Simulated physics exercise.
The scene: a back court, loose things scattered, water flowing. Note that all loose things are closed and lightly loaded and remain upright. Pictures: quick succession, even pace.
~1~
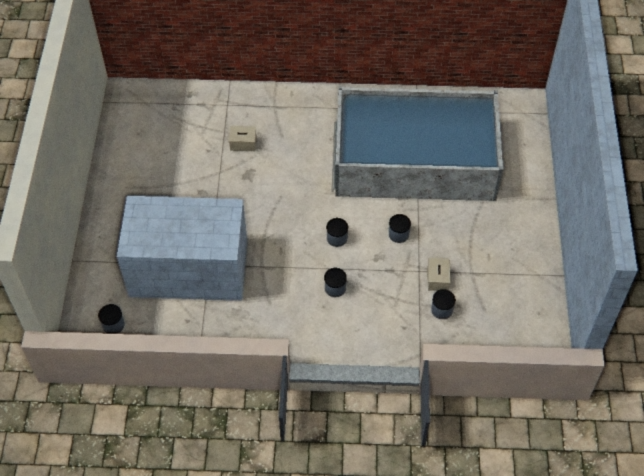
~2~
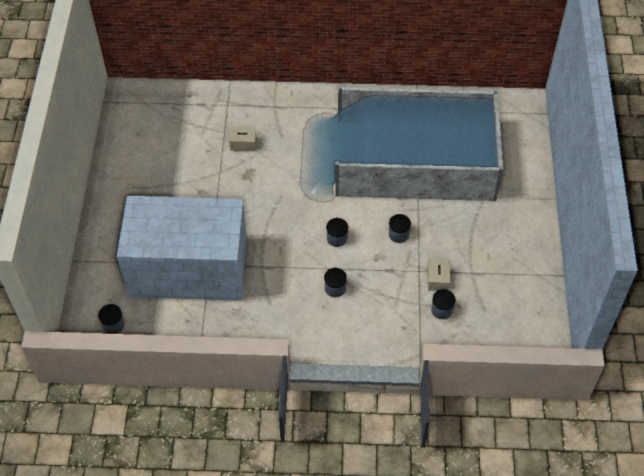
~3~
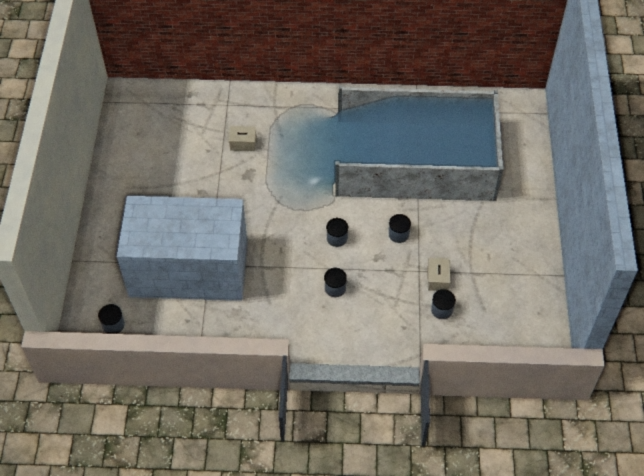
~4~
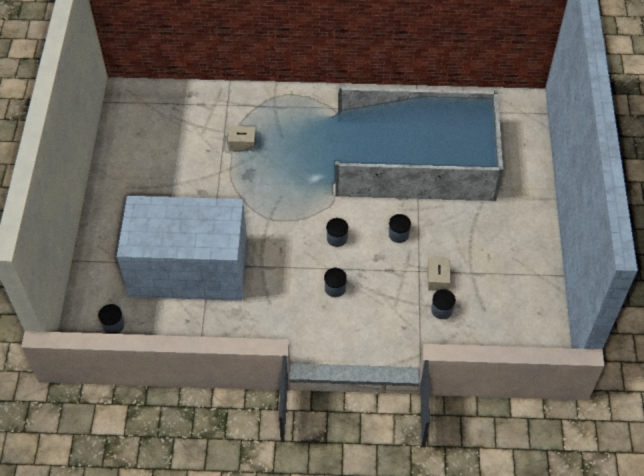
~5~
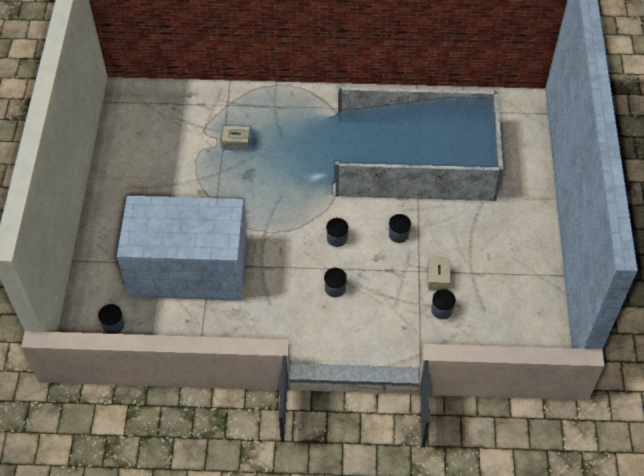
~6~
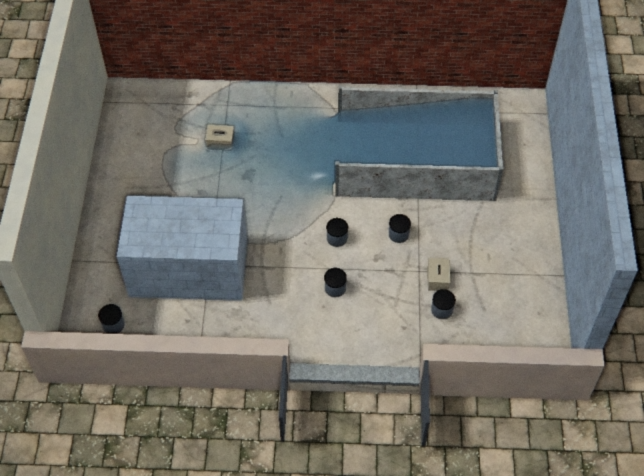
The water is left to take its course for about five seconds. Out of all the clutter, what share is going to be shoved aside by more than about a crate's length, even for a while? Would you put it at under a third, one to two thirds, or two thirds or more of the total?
Below a third.
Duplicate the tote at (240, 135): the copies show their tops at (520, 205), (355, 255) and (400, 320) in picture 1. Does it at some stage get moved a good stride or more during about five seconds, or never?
Listed in sequence, the answers are remains nearby, remains nearby and remains nearby.
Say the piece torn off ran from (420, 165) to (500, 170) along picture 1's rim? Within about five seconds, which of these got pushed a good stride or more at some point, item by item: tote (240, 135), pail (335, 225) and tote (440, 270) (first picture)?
Object by object: Less than that, less than that, displaced that much.
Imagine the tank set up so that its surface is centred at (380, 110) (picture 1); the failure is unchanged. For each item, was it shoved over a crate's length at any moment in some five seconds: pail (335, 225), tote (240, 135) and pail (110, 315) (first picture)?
One after the other: No, that far or more, pushed that far.
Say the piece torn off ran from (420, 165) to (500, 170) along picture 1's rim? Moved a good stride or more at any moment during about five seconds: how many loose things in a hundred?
Near 60 in a hundred.
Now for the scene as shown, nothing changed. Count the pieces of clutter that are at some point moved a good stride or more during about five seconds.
The total is 2.
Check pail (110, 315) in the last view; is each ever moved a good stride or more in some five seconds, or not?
Over that mark.
A moment on, 1 of 7 are well off their spots; 0 afloat.
Next, 1 of 7 are well off their spots; 1 afloat.
Later, 1 of 7 are well off their spots; 1 afloat.
In the end, 2 of 7 are well off their spots, and 2 have been at some point; 1 afloat.
